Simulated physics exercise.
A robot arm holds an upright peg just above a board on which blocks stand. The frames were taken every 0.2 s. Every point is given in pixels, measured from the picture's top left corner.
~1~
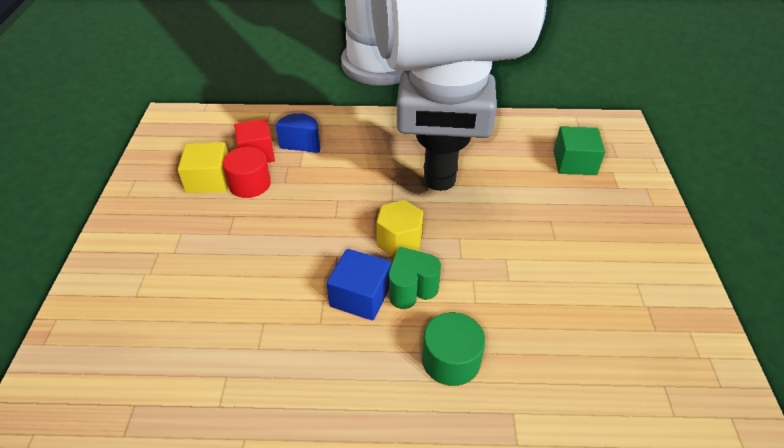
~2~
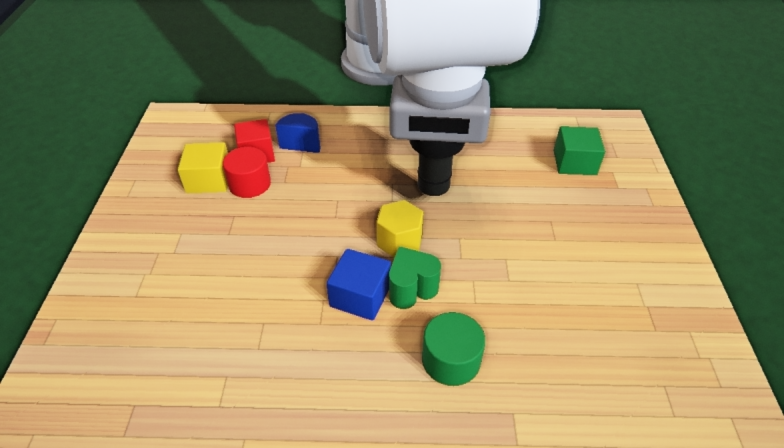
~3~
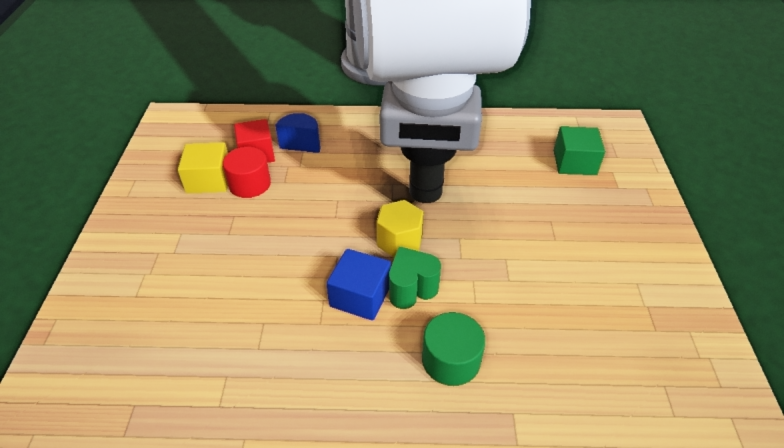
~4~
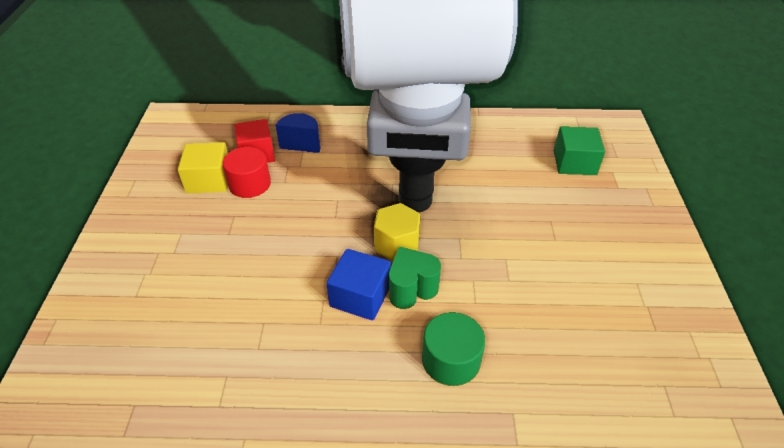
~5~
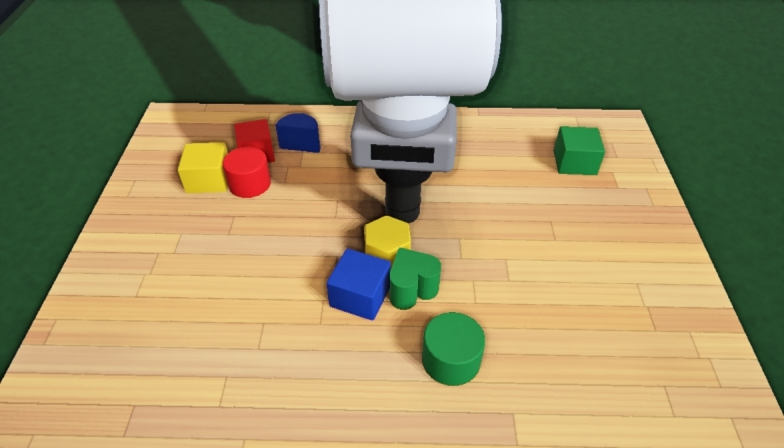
In the video, a robot arm with a black peg moves down and to the left over a wooden board of colored blocks, then nudges the yellow hexagonal block slightly toward the blue square block while the other blocks stay still.
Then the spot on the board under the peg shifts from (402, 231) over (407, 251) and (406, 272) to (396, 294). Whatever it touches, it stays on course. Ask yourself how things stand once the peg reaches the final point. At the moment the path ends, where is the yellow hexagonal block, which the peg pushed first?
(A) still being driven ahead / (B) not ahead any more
The answer is A.
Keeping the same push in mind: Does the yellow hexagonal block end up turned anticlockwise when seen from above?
No, that is not what happens.
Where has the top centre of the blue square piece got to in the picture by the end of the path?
At roughly (314, 314).
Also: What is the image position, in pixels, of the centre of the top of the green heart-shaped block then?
It is going to be at (421, 302).
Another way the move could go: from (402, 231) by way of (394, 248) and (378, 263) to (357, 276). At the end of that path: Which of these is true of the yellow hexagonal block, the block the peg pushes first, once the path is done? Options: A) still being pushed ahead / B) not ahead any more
The one that fits is A, still being pushed ahead.
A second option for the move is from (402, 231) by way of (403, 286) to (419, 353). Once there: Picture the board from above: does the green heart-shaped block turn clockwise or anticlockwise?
My prediction: CCW.
On the path given first. Halfway along, peg (409, 245); blue square piece (345, 288), turned 25° clockwise; yellow hexagonal block (384, 264), turned 20° clockwise; green heart-shaped block (421, 288), turned 65° anticlockwise.
At the end, peg (396, 277); blue square piece (314, 314), turned 40° clockwise; yellow hexagonal block (363, 296), turned 35° clockwise; green heart-shaped block (421, 302), turned 90° anticlockwise; green circular block (460, 344).
